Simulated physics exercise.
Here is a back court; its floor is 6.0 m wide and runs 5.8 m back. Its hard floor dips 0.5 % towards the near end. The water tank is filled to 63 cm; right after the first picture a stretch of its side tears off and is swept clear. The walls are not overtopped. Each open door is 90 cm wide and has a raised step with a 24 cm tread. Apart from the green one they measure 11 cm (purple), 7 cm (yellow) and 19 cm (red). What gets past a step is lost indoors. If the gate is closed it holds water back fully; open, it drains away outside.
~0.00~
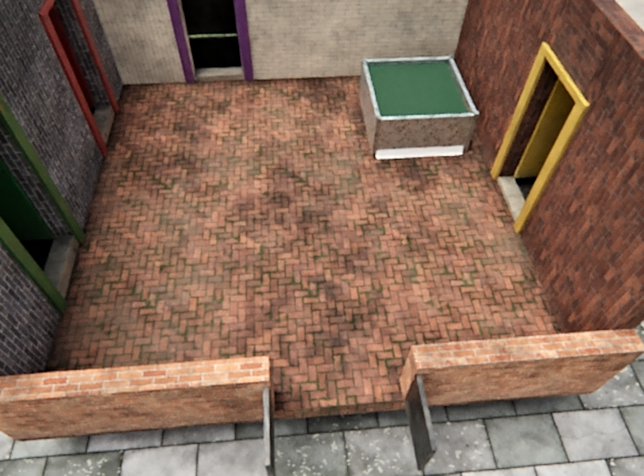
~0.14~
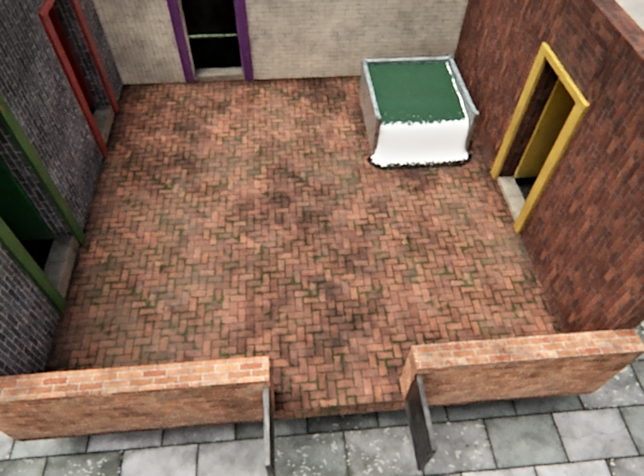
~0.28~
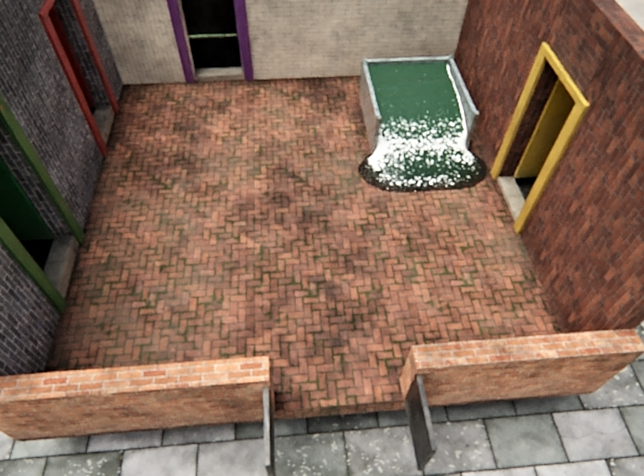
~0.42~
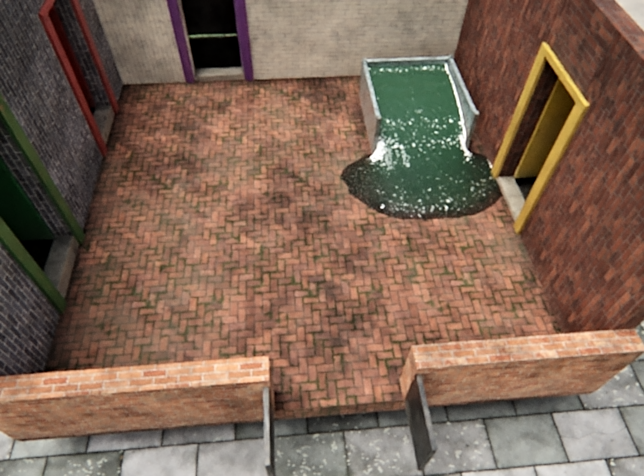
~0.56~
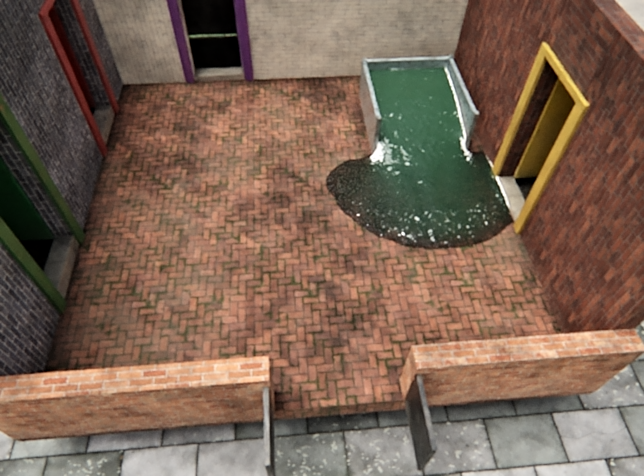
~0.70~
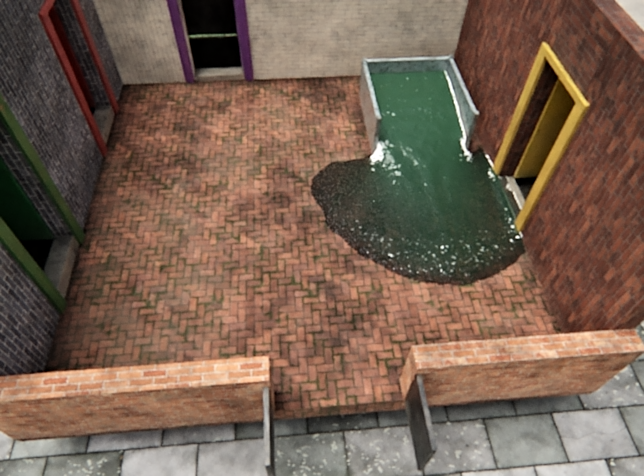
Green water pouring from the open front of a tank and spreading across a brick courtyard floor, reaching the yellow doorway at right.
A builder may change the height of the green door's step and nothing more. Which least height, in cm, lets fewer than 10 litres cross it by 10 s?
About 7 cm.
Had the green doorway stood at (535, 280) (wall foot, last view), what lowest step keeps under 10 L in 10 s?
Roughly 11.0 cm.
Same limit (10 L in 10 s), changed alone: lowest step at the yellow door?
About 12.0 cm at yellow.
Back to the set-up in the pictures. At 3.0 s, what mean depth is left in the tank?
Roughly 9 cm on average.
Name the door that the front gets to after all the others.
It is the purple one.
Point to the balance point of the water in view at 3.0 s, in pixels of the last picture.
Near (424, 255).
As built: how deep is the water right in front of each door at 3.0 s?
Depths in cm: Green 0, purple 0, yellow 8, red 0.
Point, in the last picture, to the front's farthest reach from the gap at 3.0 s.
Near (106, 401).
After 1.4 s water covers 30 % of the floor, deepest (35 cm) near (556, 365); it has not reached the green door.
After 3.0 s water covers 40 % of the floor, deepest (23 cm) near (556, 365); it has not reached the green door.
After 10.0 s water covers 85 % of the floor, deepest (6 cm) near (118, 104); 5 cm at the green door, 0 litres in over its 21 cm step.
At the green door as built, the water arrived by 4.8 s and peaked near 11 cm at 6.0 s.
Run again over the same 10 s with other heights there, 14 litres in over 6.5 cm, 3 litres over 9 cm. The limit of 10 litres is kept from about 7 cm up.
